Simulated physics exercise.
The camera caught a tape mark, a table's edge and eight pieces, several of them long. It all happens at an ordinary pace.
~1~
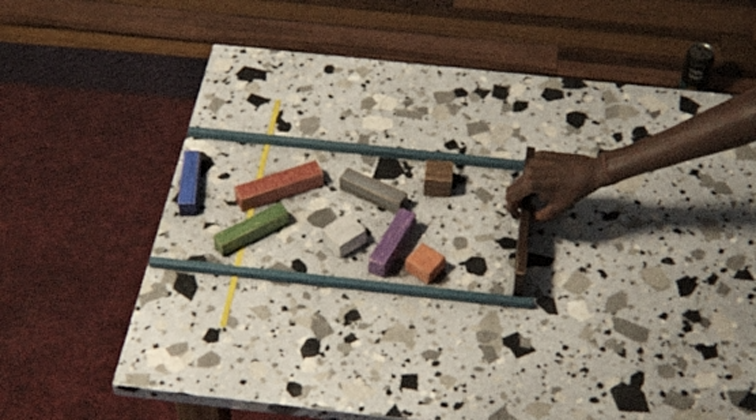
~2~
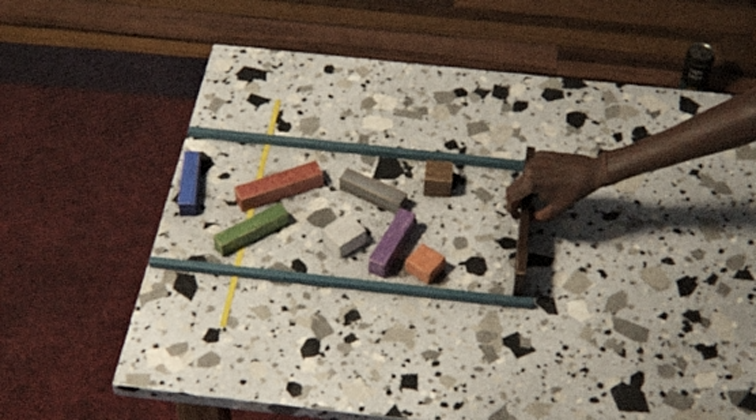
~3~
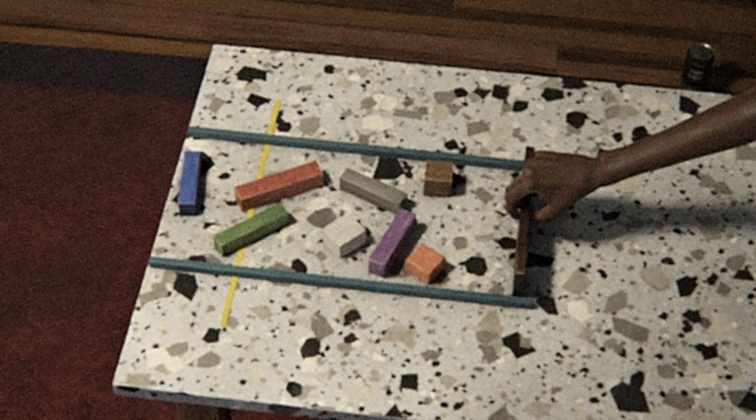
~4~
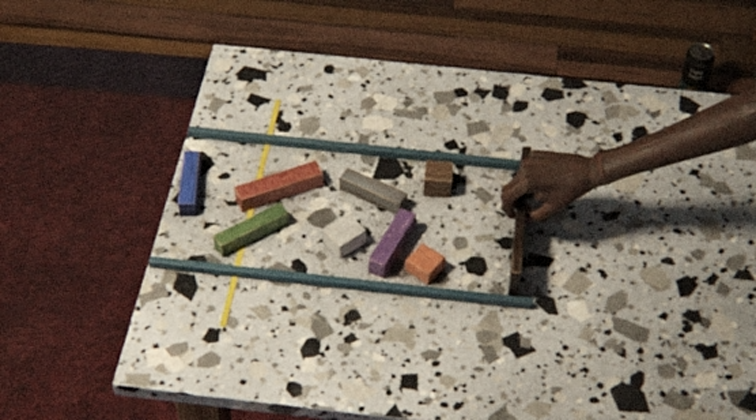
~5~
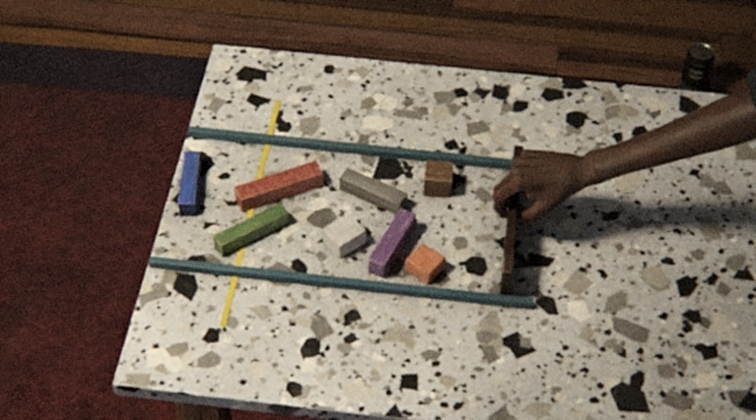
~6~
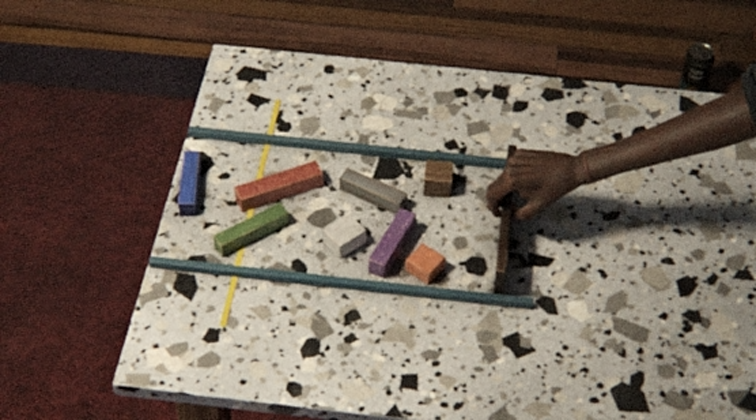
A hand holding a dark board upright between two teal strips slid it slightly left across the speckled table, while the eight scattered colored blocks, including the blue one near the edge, stayed still.
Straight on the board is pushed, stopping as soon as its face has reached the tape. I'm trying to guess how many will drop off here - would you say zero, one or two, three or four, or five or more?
Turns out one or two get pushed past the edge and drop.
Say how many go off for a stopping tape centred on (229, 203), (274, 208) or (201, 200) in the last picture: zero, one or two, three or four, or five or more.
Number fallen at each tape, in order - one or two, no fall at all, three to four.
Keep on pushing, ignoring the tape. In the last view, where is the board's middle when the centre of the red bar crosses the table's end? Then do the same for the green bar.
For the red bar, about (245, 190); for the green bar, about (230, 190).
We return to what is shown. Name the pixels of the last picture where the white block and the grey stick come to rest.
The white block at (218, 199), the grey stick at (229, 174).
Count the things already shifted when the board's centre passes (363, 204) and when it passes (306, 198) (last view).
6 by the first point, 7 by the second.
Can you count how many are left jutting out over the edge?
Overhang count: 1.
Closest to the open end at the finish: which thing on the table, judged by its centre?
It is the red bar.
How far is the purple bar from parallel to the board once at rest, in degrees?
The angle is some 35°.
Early on, none off yet; blue stick at rest near (190, 183); green bar at rest near (252, 230); red bar at rest near (279, 186).
Finally, the number that fall off is one or two; lost, blue stick.
